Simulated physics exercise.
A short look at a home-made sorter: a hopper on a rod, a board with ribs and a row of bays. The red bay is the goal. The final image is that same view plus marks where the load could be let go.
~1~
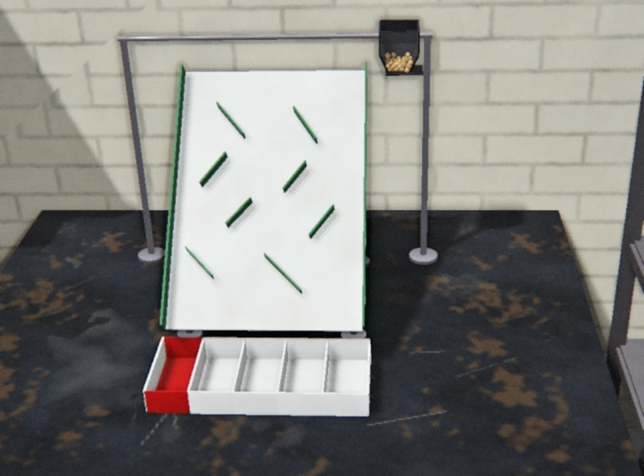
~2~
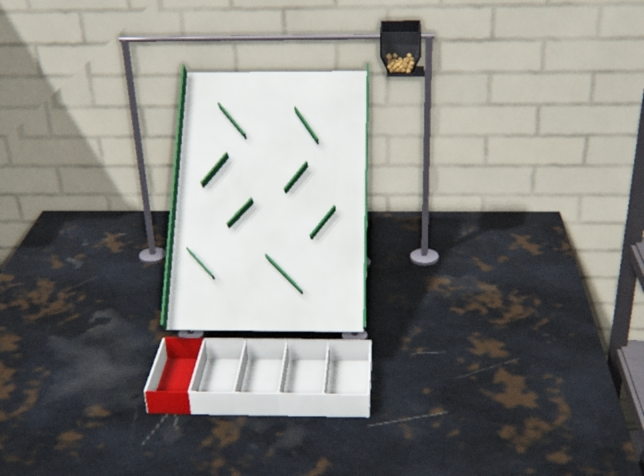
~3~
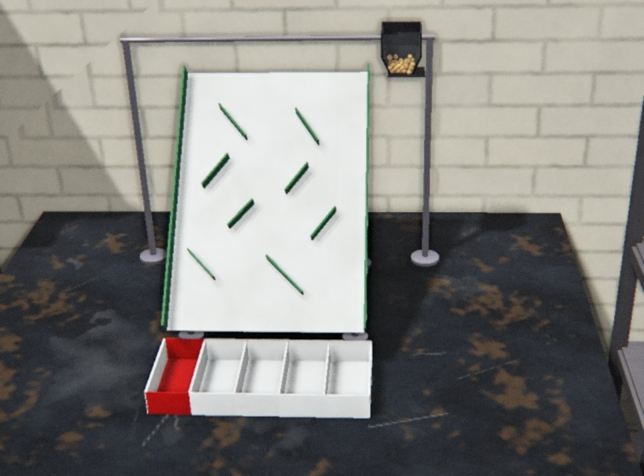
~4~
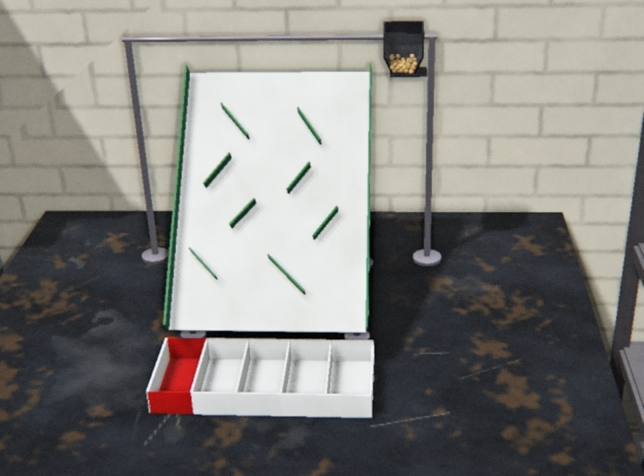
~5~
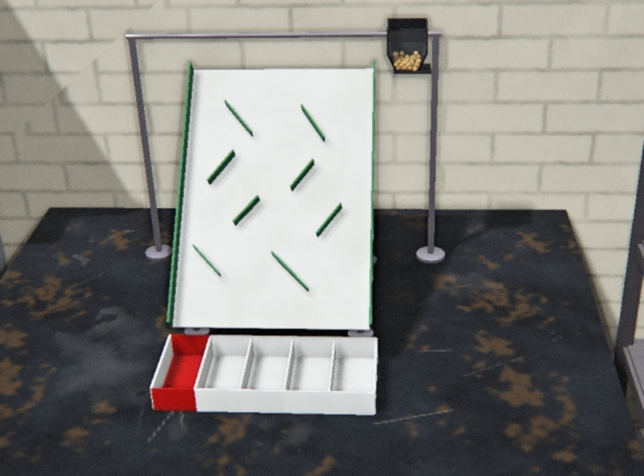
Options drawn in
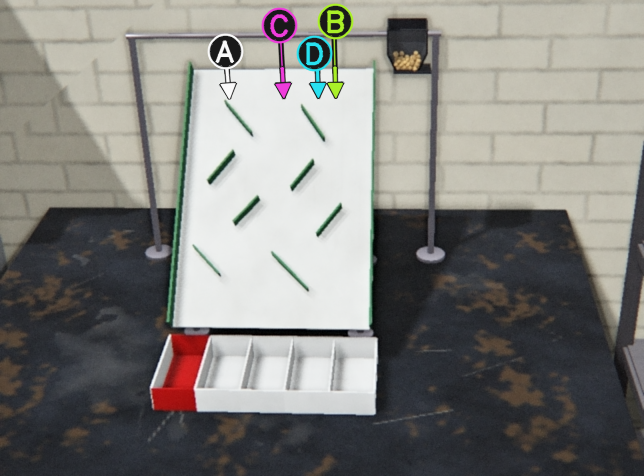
A white board with green ribs stood above a row of five bays, the leftmost red, with a dark hopper of chickpeas on the rod at upper right; only the view shifted very slightly.
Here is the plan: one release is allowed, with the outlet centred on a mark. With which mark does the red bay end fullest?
A is best.
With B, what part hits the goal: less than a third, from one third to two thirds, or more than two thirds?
Mark B gives less than a third.
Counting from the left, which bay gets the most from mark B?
The fifth.
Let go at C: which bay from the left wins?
The second.
On the marked copy, mark A meets the board at (228, 92); mark B meets the board at (335, 92); mark C meets the board at (283, 92); mark D meets the board at (318, 92).
For mark A, roughly a third in the red bay, roughly half in other bays, about a tenth outside the box.
For mark B, not one piece in the red bay, the larger part in other bays, about a tenth outside the box.
For mark C, about a tenth in the red bay, the larger part in other bays, about a tenth outside the box.
For mark D, just a few in the red bay, the larger part in other bays, about a tenth outside the box.
